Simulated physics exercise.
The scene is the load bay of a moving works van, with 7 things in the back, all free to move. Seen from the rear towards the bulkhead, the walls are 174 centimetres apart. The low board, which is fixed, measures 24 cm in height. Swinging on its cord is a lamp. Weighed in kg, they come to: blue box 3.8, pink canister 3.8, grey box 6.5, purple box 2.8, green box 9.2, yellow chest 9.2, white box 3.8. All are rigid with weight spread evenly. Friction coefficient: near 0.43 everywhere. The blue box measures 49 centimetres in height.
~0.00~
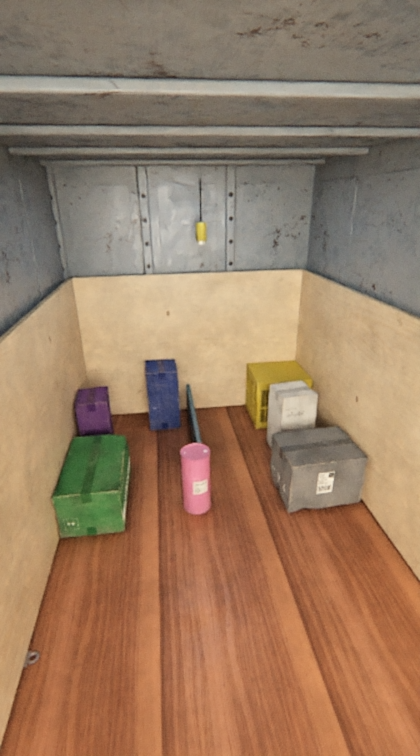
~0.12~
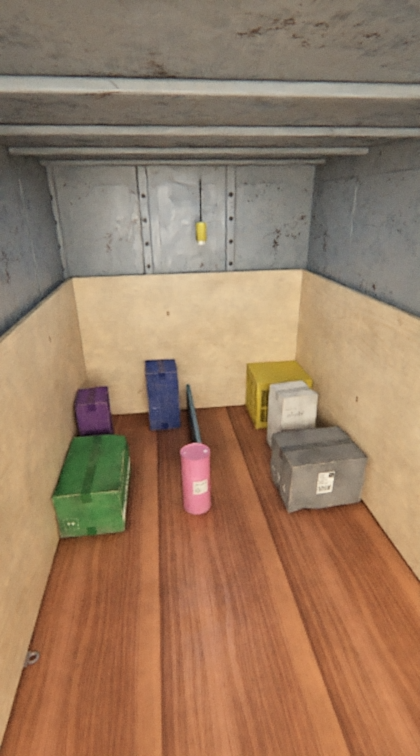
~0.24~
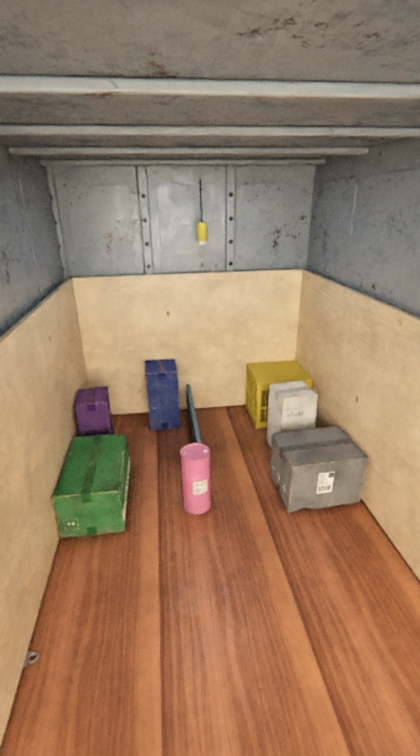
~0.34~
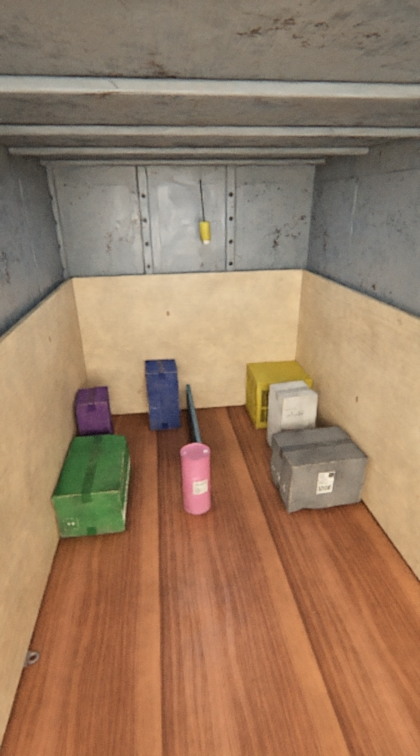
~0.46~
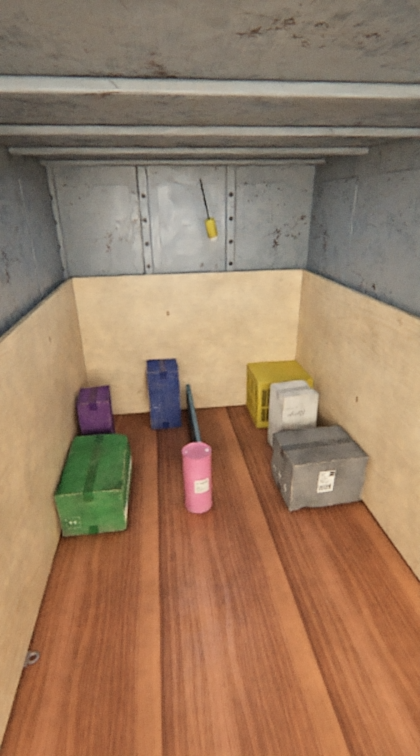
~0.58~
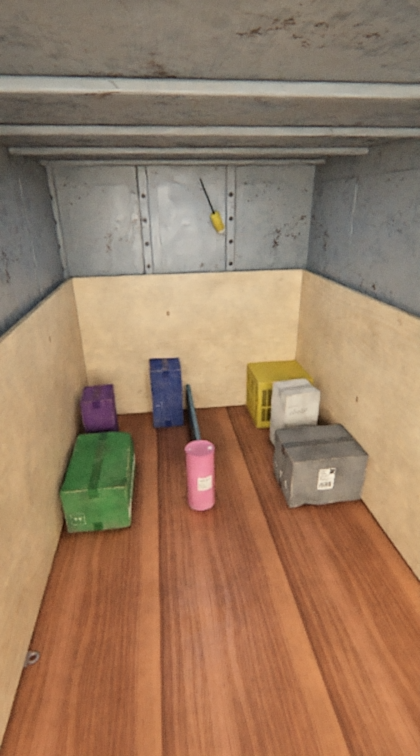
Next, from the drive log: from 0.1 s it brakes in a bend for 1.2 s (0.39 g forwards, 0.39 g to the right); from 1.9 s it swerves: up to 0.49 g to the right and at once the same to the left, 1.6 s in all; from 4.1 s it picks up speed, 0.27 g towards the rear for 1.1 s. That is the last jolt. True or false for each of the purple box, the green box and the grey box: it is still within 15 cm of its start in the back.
Verdicts: Purple box false; green box false; grey box true.
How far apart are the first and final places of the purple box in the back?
Start to finish, roughly 48 cm.
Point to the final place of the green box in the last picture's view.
Near (165, 438).
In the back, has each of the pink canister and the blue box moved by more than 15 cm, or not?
Here the pink canister moves off, and the blue box is left in place.
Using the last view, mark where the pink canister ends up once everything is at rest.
It comes to rest somewhere around (272, 449).
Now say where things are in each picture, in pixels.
The first frame shows steady run; purple box (96, 423); green box (97, 481); grey box (315, 467).
The second frame shows steady run; yellow chest (276, 393); white box (291, 419).
The third frame shows load feels 0.22 g forwards, 0.22 g right; blue box (163, 394); pink canister (196, 479).
The fourth frame shows load feels 0.37 g forwards, 0.37 g right; yellow chest (276, 393); white box (291, 419).
The fifth frame shows load feels 0.39 g forwards, 0.39 g right; blue box (164, 393); pink canister (198, 478).
The sixth frame shows load feels 0.39 g forwards, 0.39 g right; purple box (101, 421) shifted 5 cm; green box (103, 477) shifted 4 cm; grey box (317, 464) shifted 4 cm.
Around 0.98 s, load feels 0.39 g forwards, 0.39 g right; purple box shifted 29 cm near (126, 407); green box shifted 27 cm near (132, 459); grey box shifted 5 cm near (317, 462).
Around 2.38 s, load feels 0.39 g right; purple box shifted 48 cm near (143, 397); green box shifted 58 cm near (165, 438); grey box shifted 5 cm near (317, 462).
Finally (5.8 s), on their side or leaning hard in the back, pink canister; not toppled but over 15 cm from the start, purple box, green box and white box; the other 3 still in place (within 15 cm). In the last view, purple box near (143, 397), green box near (165, 438).
